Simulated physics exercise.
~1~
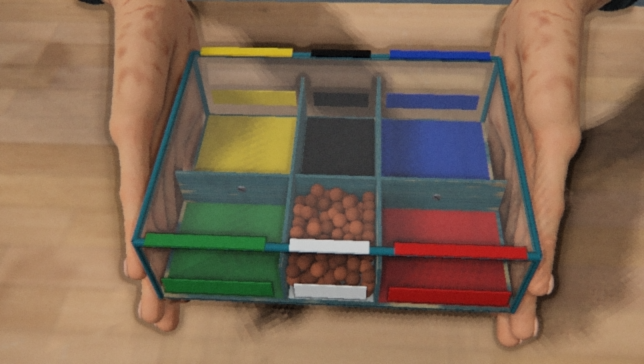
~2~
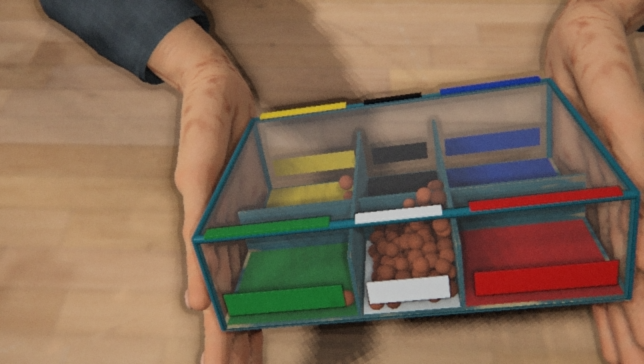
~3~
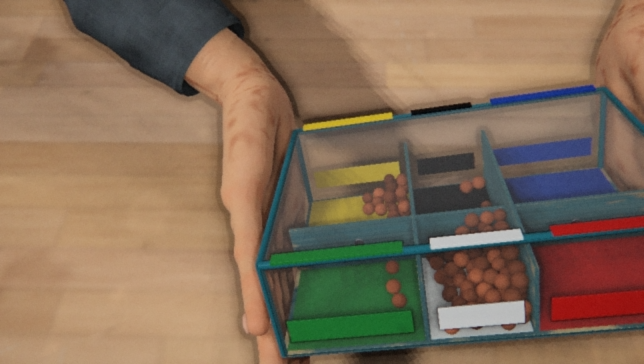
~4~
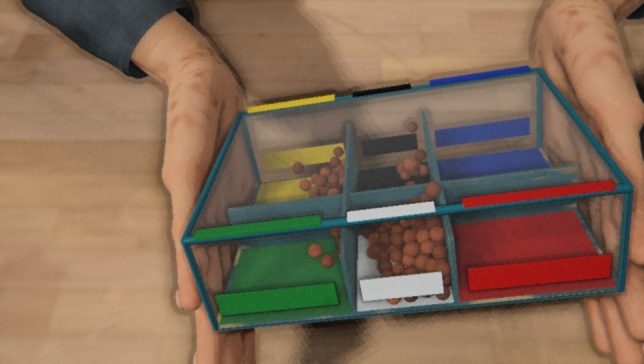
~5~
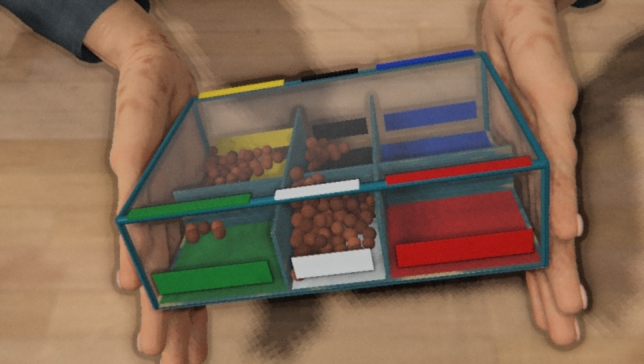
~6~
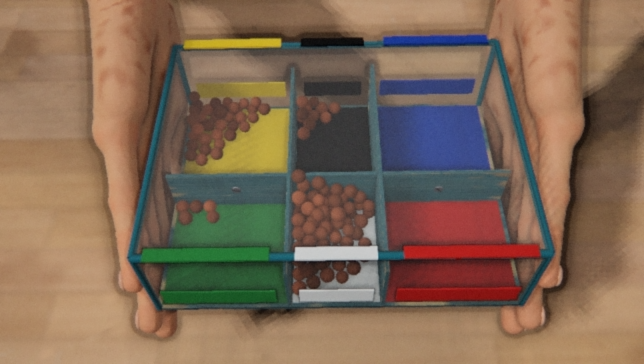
In this clip, two hands hold a clear-lidded box of brown pellets gathered in the white section, tilt and shake it, then level it, leaving most pellets in white, many in yellow, a few in black and green, and none in red or blue.
